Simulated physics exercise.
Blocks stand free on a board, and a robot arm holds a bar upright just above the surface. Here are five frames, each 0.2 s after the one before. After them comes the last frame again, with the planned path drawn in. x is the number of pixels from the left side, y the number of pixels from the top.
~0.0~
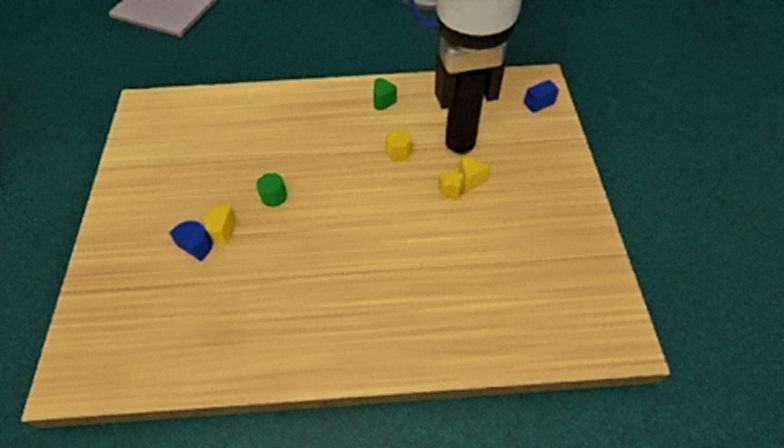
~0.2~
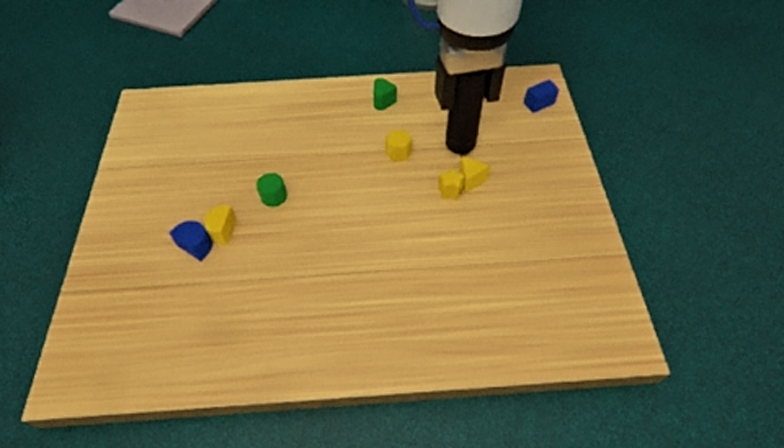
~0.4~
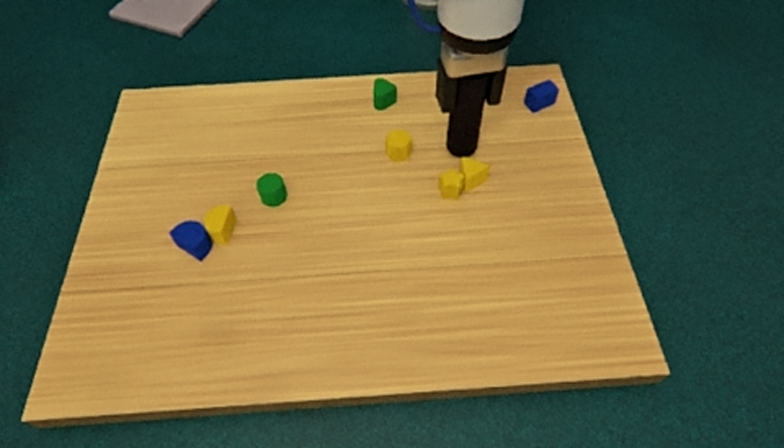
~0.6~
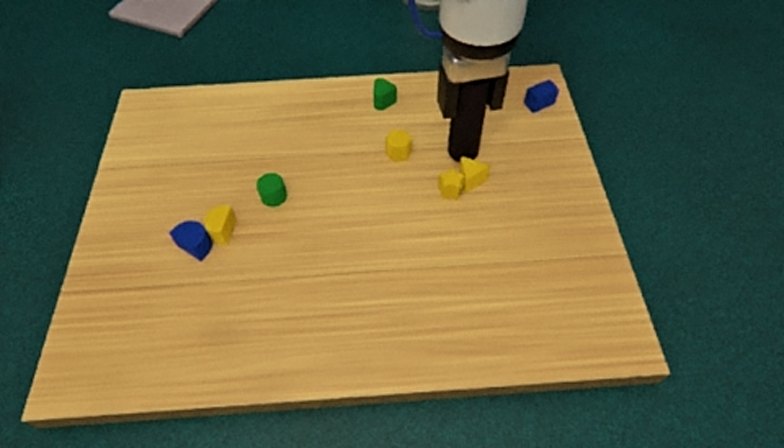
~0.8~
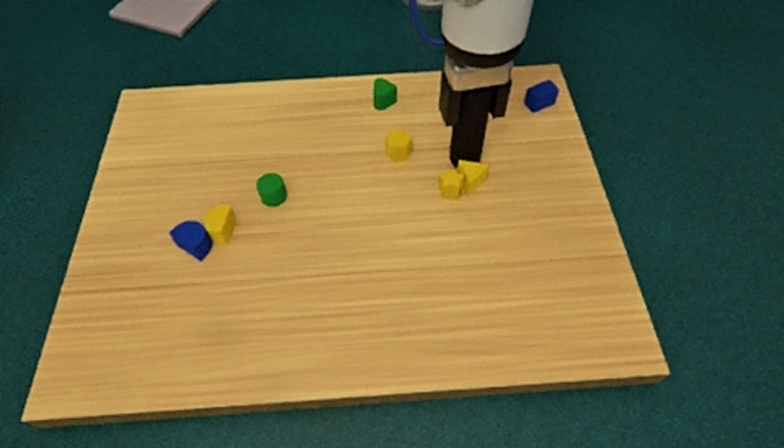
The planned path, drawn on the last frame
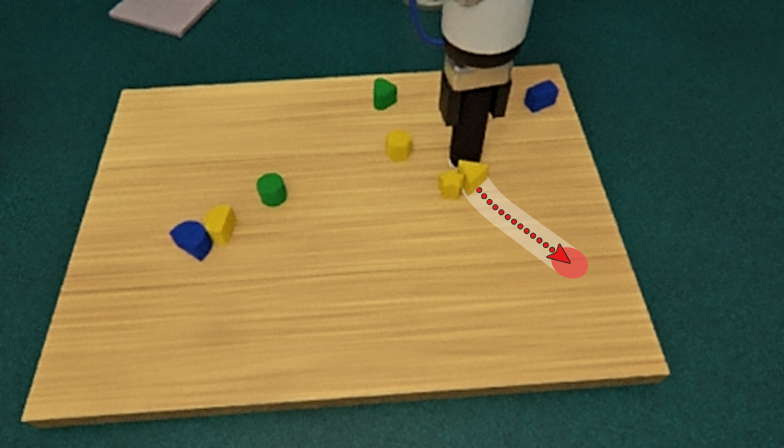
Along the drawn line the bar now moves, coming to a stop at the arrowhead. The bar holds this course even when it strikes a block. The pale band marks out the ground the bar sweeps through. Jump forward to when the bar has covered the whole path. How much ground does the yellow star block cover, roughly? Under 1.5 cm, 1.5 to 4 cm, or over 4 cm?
Net shift: Below 1.5 cm.
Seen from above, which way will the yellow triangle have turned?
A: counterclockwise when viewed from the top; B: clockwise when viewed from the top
Option B.
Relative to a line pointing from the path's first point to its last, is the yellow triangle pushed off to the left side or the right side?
That's a shift to the right.
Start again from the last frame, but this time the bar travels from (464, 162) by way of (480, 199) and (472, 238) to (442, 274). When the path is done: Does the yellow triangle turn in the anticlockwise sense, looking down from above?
Yes
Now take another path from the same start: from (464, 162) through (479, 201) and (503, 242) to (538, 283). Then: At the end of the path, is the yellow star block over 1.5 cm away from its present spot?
Final answer: No.
Drawn move, from (464, 162) via (486, 198) and (525, 230), ending at (570, 263).
On the path given first. One third of the way, bar (487, 195); yellow star block (451, 179), turned 15° clockwise; yellow triangle (490, 206).
Two thirds of the way, bar (527, 227); yellow star block (451, 179), turned 15° clockwise; yellow triangle (494, 220), turned 30° clockwise.
At the end, bar (572, 259); yellow six-sided block still; yellow star block (451, 179), turned 15° clockwise; yellow triangle (494, 220), turned 30° clockwise.
